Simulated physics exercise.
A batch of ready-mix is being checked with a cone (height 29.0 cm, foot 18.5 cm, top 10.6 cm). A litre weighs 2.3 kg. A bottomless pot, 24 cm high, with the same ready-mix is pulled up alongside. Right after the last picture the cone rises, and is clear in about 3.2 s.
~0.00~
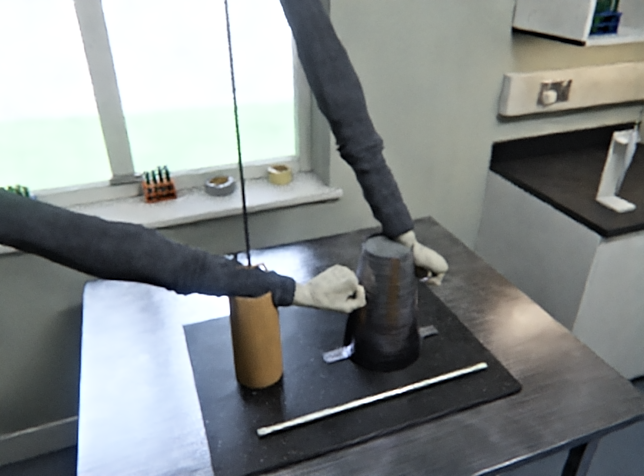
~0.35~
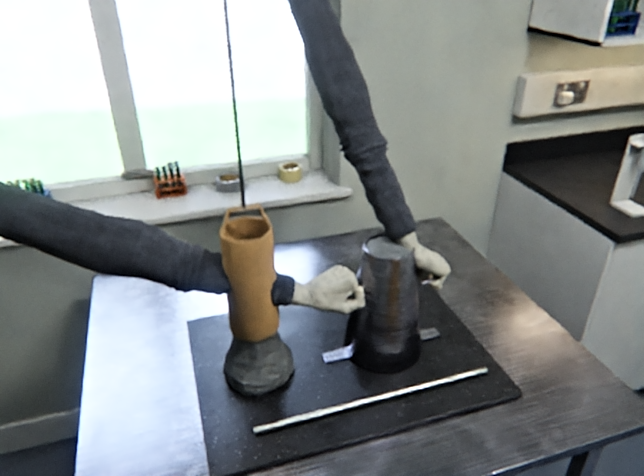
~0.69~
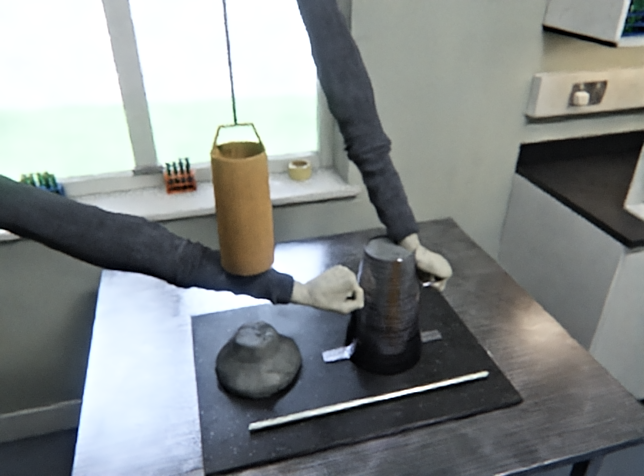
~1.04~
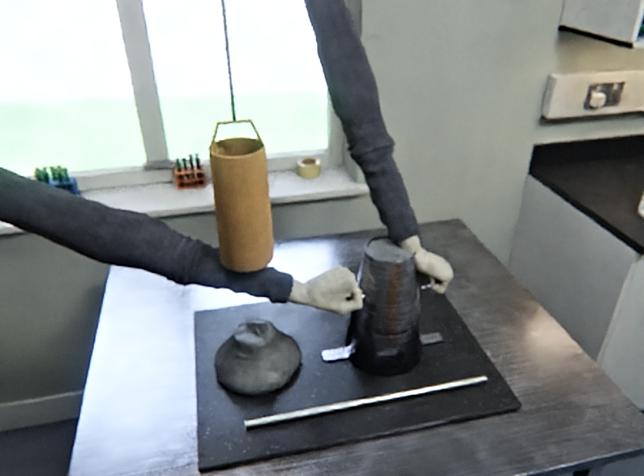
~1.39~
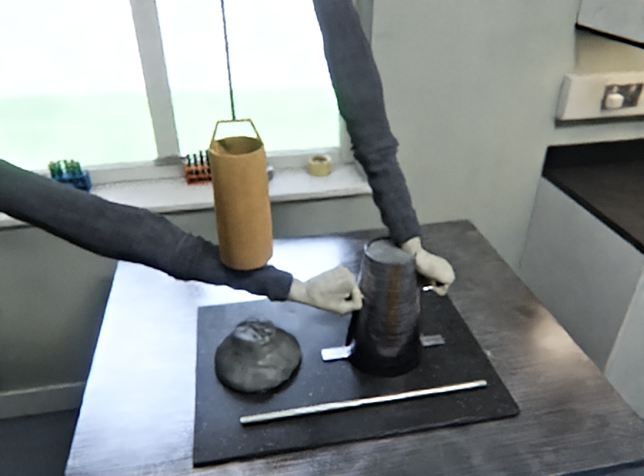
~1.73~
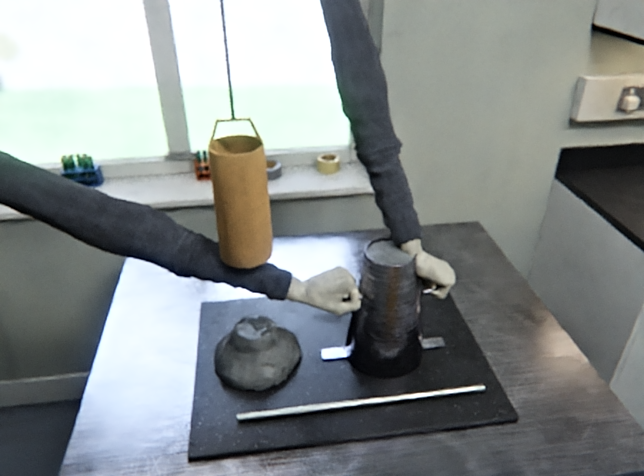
A tan cylinder rises off a dark mound while two hands hold a dark cone.
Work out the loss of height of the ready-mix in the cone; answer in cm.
About 17 cm.
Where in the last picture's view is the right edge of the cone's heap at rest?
Near (449, 361).
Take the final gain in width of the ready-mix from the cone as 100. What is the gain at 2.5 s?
Some 60 per cent.
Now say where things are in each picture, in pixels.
Middle of the pot's mouth at (252, 286), still down; middle of the cone's top at (388, 245), not yet moved, in the first picture.
Middle of the pot's mouth at (246, 230), raised 13 cm; middle of the cone's top at (389, 247), not yet moved, in the second picture.
Middle of the pot's mouth at (238, 151), raised 30 cm; the pot's heap 10 cm high and 20 cm wide, top at (256, 334); middle of the cone's top at (390, 248), not yet moved, in the third picture.
Middle of the pot's mouth at (237, 148), raised 30 cm; the pot's heap 10 cm high and 21 cm wide, top at (255, 332); middle of the cone's top at (390, 249), not yet moved, in the fourth picture.
Middle of the pot's mouth at (237, 147), raised 30 cm; the pot's heap 10 cm high and 21 cm wide, top at (255, 329); middle of the cone's top at (391, 250), not yet moved, in the fifth picture.
Middle of the pot's mouth at (236, 146), raised 30 cm; the pot's heap 10 cm high and 21 cm wide, top at (254, 327); middle of the cone's top at (391, 252), not yet moved, in the sixth picture.
After 2.5 s, the cone is up 6.3 cm; the ready-mix has come down 11 cm to 18 cm and is 26 cm wide.
After 3.3 s, the cone is up 18 cm; the ready-mix has come down 17 cm to 12 cm and is 31 cm wide.
After 4.1 s, the cone is up 29 cm; the ready-mix has come down 17 cm to 12 cm and is 32 cm wide.
After 5.1 s, the cone is clear; the ready-mix has come down 17 cm to 12 cm and is 32 cm wide.
After 5.6 s, at rest, the cone is clear; the ready-mix has come down 17 cm to 12 cm and is 32 cm wide.
